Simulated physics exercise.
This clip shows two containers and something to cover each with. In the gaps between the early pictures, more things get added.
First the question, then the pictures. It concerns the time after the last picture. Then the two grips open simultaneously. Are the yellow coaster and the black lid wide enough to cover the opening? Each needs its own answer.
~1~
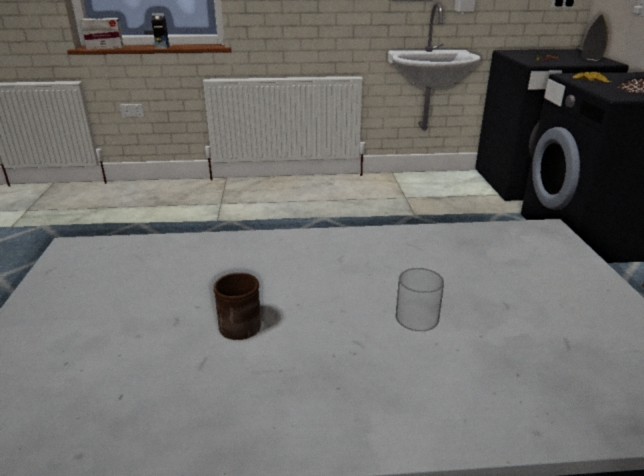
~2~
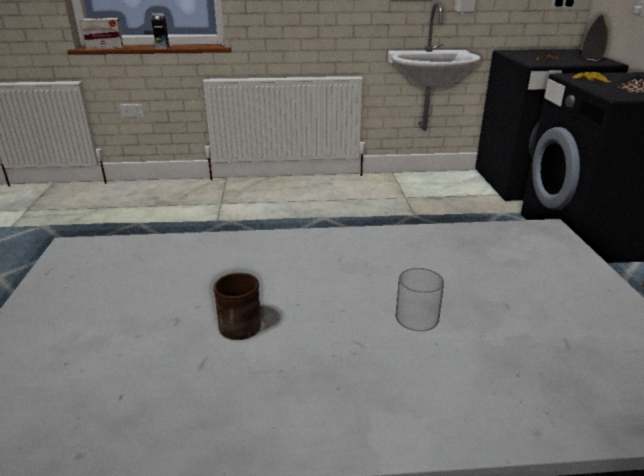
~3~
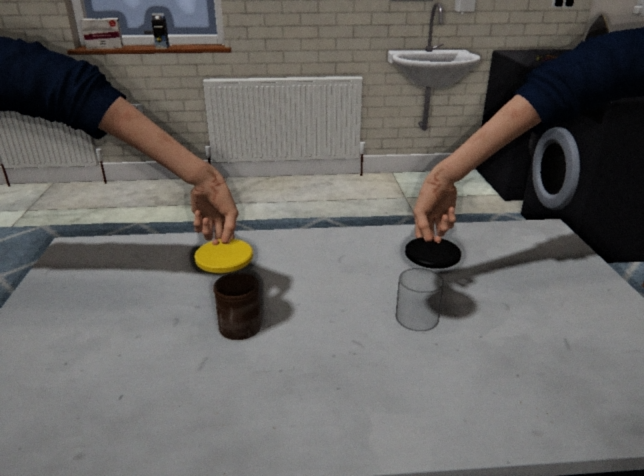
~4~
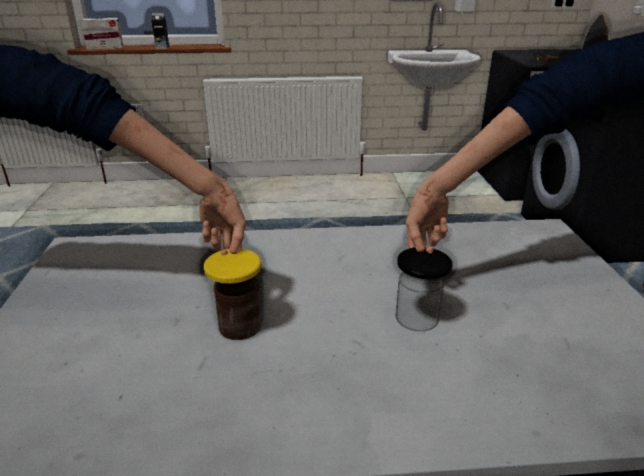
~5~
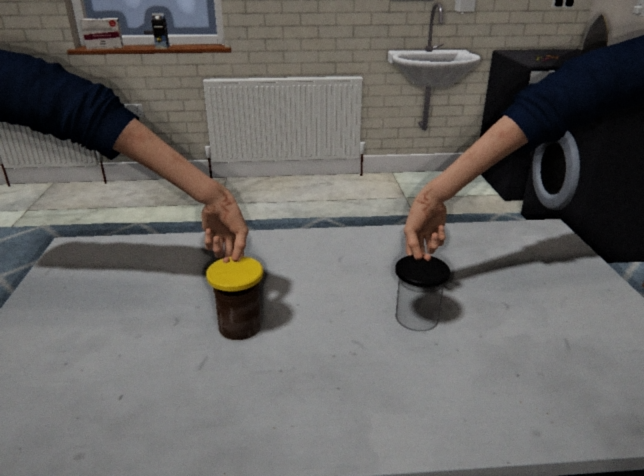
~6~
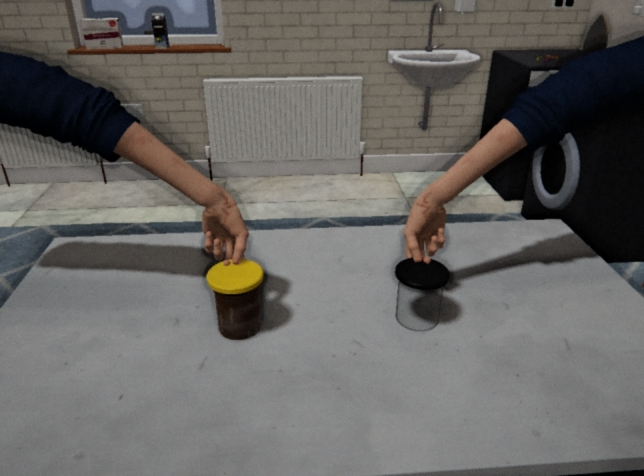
It turns out the yellow coaster spans the mouth and the black lid spans the mouth.
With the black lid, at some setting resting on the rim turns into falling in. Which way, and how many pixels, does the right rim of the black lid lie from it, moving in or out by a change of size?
About 8 pixels to the left.
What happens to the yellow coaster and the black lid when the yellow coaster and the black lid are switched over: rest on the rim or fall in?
For the yellow coaster, it perches on top; for the black lid, it perches on top.
Then, 0.10 s past the last view, yellow coaster moving near (236, 281); black lid moving near (422, 277).
Finally, the yellow coaster works as a lid, near (236, 281); the black lid works as a lid, near (422, 277).
